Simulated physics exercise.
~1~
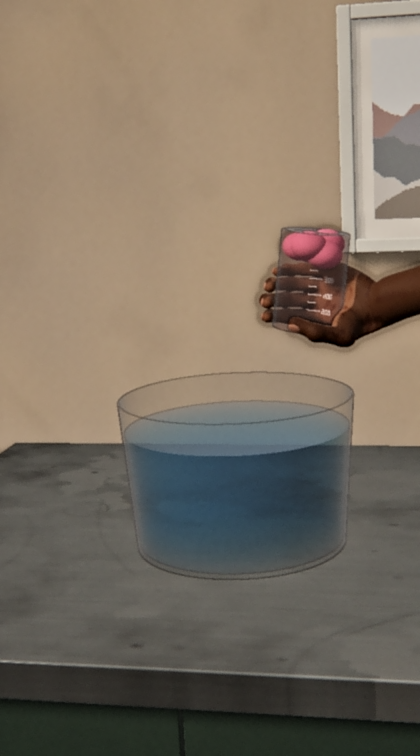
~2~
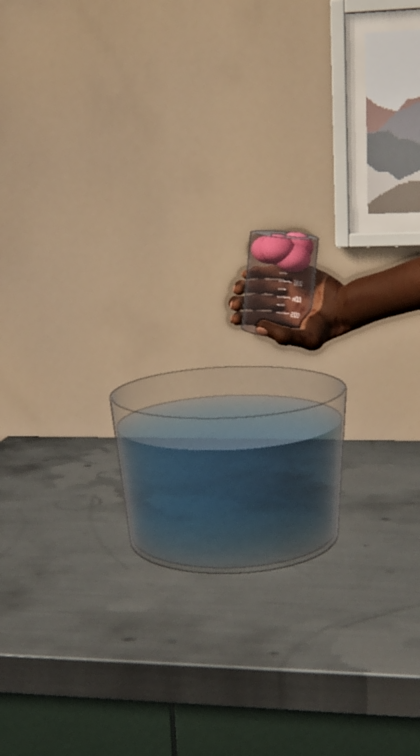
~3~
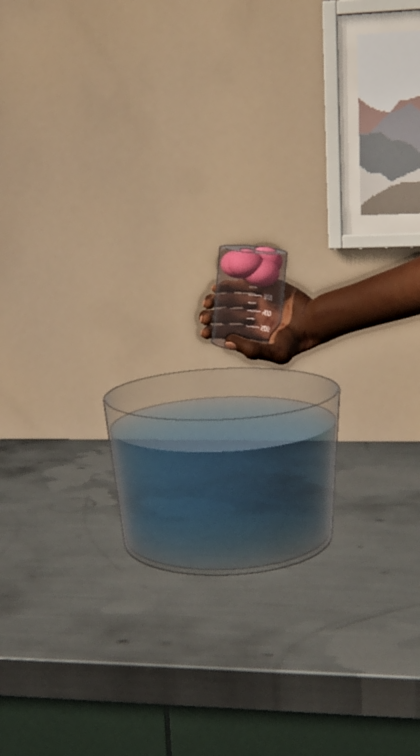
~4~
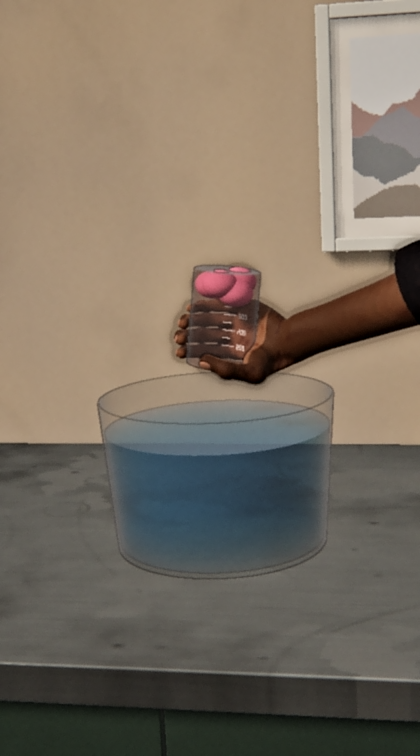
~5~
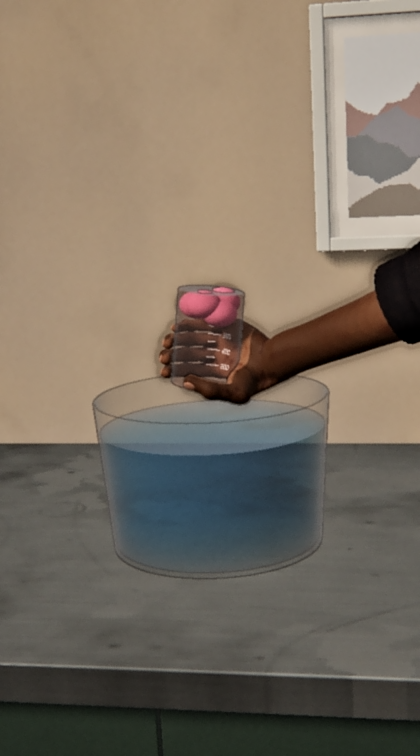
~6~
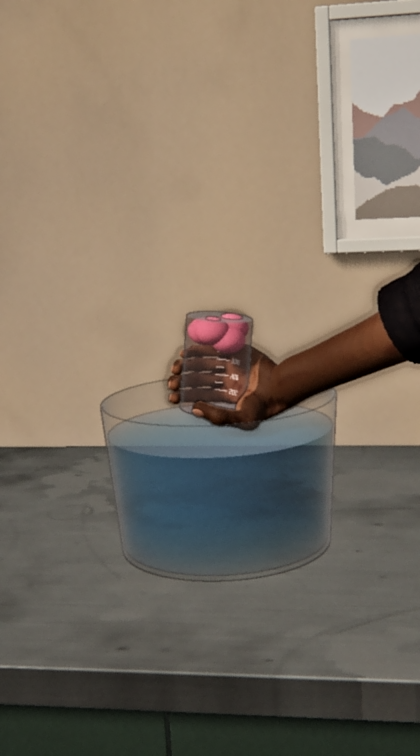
A hand held an upside-down clear beaker with a pink napkin bunched inside its closed end, moving it left and steadily down over a clear tub of blue water, then slightly right just above the surface.
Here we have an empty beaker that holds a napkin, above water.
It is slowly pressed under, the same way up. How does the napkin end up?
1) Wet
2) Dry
2.
A moment on, the beaker enters the water.
Further on, air is trapped inside and holds the level down.
When it is over, the beaker is under, still full of air, and the napkin is dry.
